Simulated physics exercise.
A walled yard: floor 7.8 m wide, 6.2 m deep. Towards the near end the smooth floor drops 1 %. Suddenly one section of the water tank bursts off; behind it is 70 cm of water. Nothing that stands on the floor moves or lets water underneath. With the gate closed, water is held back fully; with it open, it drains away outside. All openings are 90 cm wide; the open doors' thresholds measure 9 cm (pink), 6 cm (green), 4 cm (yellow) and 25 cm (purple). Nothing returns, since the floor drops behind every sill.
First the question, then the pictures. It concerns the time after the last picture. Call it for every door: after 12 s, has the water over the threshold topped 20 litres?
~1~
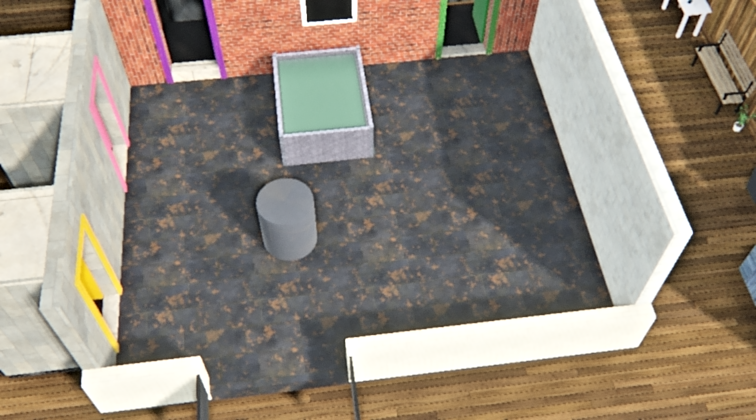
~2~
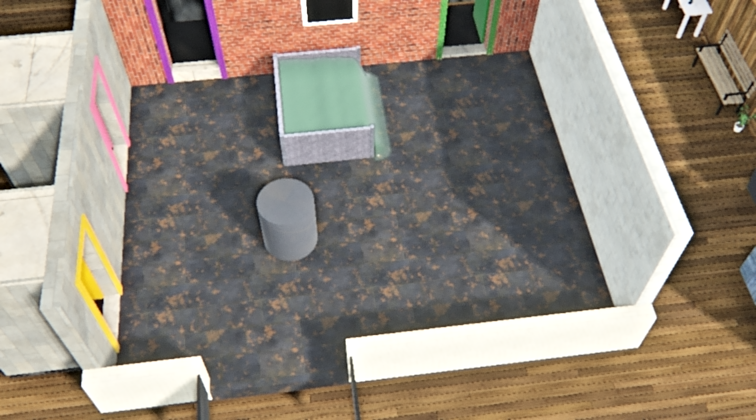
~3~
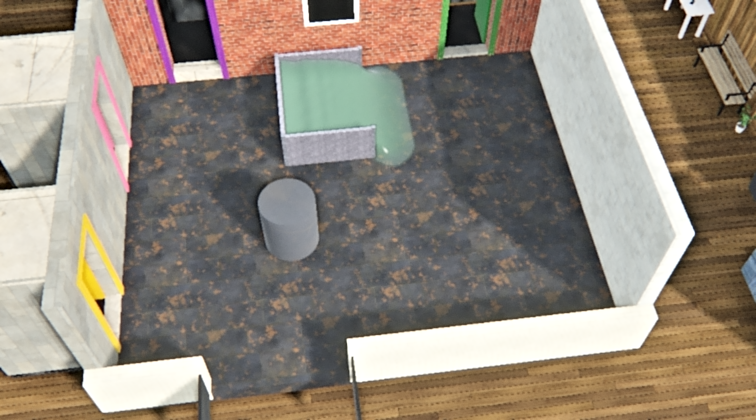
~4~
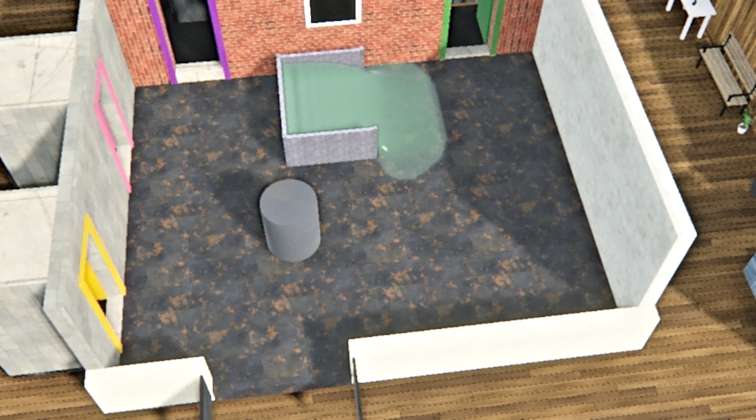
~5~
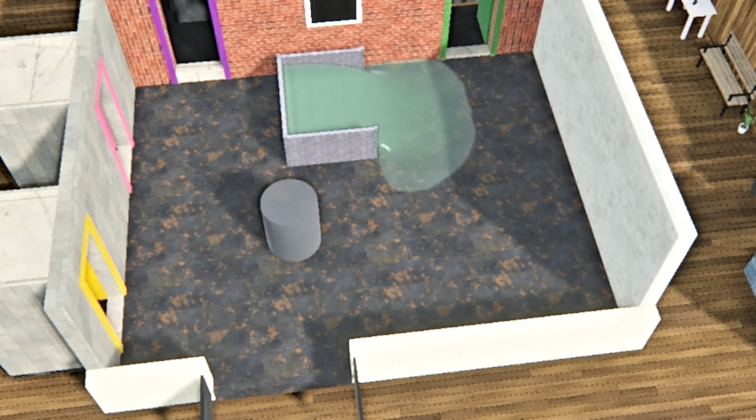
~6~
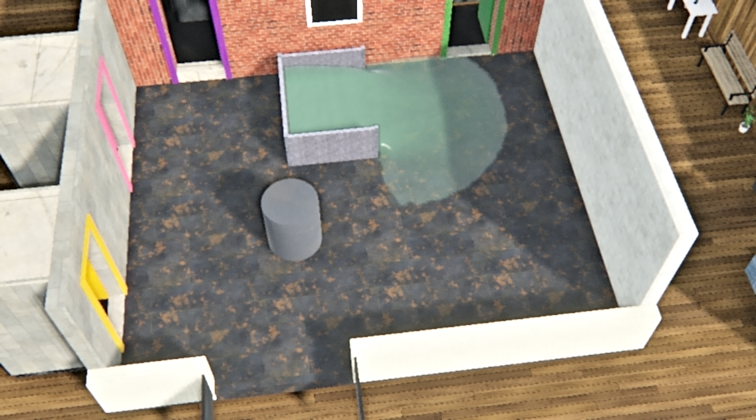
Pink door not topped, green door topped, yellow door topped, purple door not topped.
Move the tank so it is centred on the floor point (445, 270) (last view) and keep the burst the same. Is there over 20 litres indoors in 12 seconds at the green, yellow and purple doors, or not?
Lab note: Green door limit exceeded; yellow door limit not exceeded; purple door limit not exceeded.
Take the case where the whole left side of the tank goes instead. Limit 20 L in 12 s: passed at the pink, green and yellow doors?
At pink the amount is higher than the mark, at green it is beneath the mark, and at yellow it is higher than the mark.
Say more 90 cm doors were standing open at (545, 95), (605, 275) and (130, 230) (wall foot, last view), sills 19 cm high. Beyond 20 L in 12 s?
Per doorway, in order: Sufficient / insufficient / insufficient.
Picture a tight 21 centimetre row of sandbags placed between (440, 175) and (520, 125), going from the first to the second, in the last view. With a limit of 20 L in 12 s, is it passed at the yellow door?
Measured against that limit, the yellow door comes out short of it.
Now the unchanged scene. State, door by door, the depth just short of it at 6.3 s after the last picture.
Door by door, in cm: Pink reads 0, green reads 4, yellow reads 6, purple reads 0.
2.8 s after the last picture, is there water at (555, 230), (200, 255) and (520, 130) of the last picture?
Going in order, covered, then clear, then covered.
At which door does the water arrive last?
Pink.
Then, 0.7 s after the last picture water covers 25 % of the floor and is deepest (40 cm) near (532, 59); pink door not reached, green door 12 cm at the sill, 1 L in, yellow door not reached, purple door not reached.
Then, 1.5 s after the last picture water covers 30 % of the floor and is deepest (39 cm) near (532, 59); pink door not reached, green door 10 cm at the sill, 12 L in, yellow door not reached, purple door not reached.
Then, 2.8 s after the last picture water covers 35 % of the floor and is deepest (28 cm) near (621, 329); pink door not reached, green door 16 cm at the sill, 52 L in, yellow door not reached, purple door not reached.
Then, 6.3 s after the last picture water covers 70 % of the floor and is deepest (14 cm) near (121, 388); pink door not reached, green door 4 cm at the sill, 94 L in, yellow door 6 cm at the sill, 0 L in, purple door not reached.
Then, 11.3 s after the last picture water covers 80 % of the floor and is deepest (10 cm) near (121, 388); pink door 2 cm at the sill, 0 L in, green door 1 cm at the sill, 95 L in, yellow door 8 cm at the sill, 62 L in, purple door 0 cm at the sill, 0 L in.
